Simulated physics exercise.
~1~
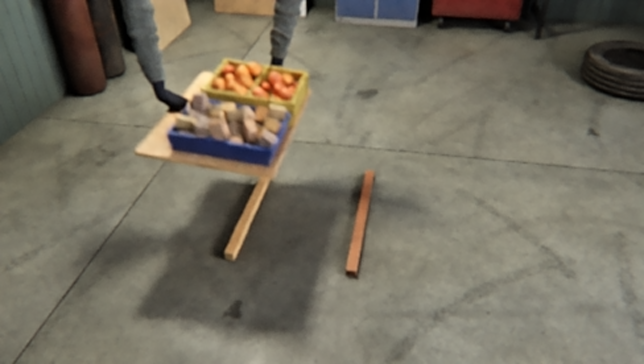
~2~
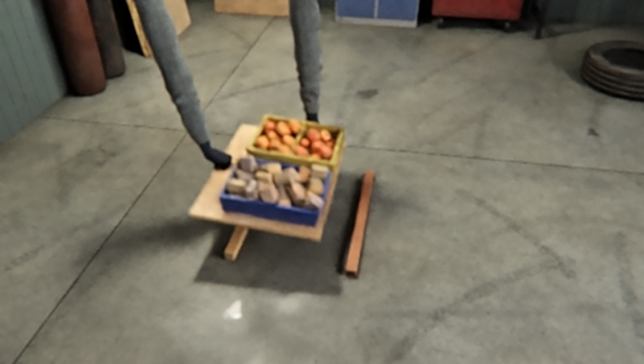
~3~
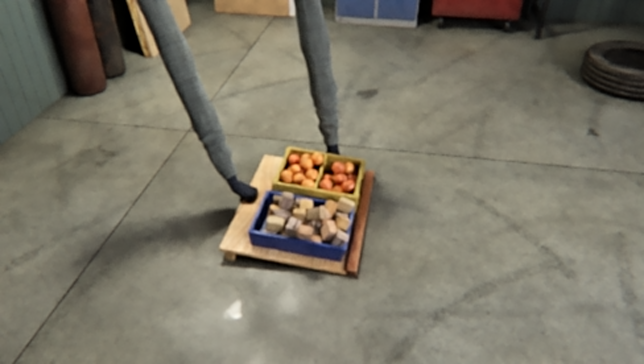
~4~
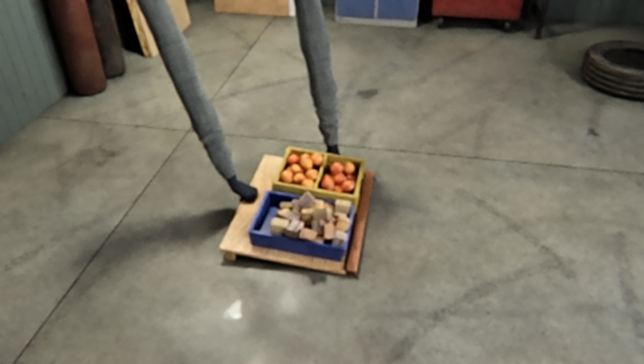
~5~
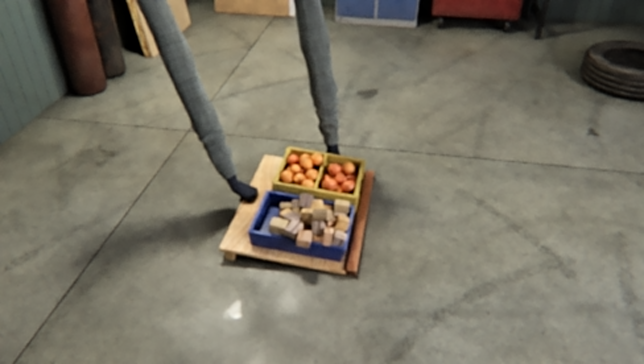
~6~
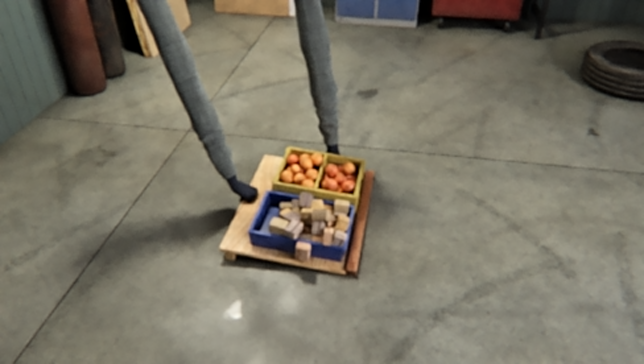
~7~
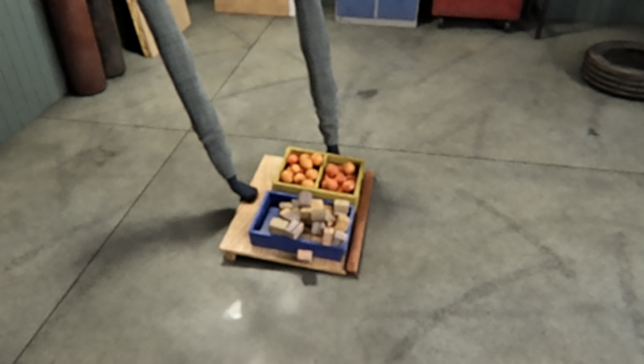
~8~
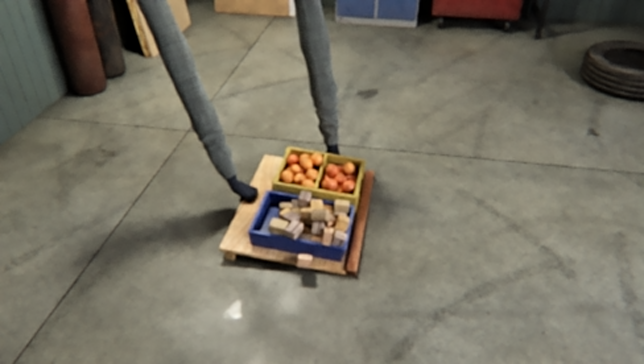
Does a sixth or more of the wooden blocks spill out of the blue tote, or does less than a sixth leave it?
Less than a sixth of the blocks leave the blue tote. Only one drops over the front, and the rest stay inside.
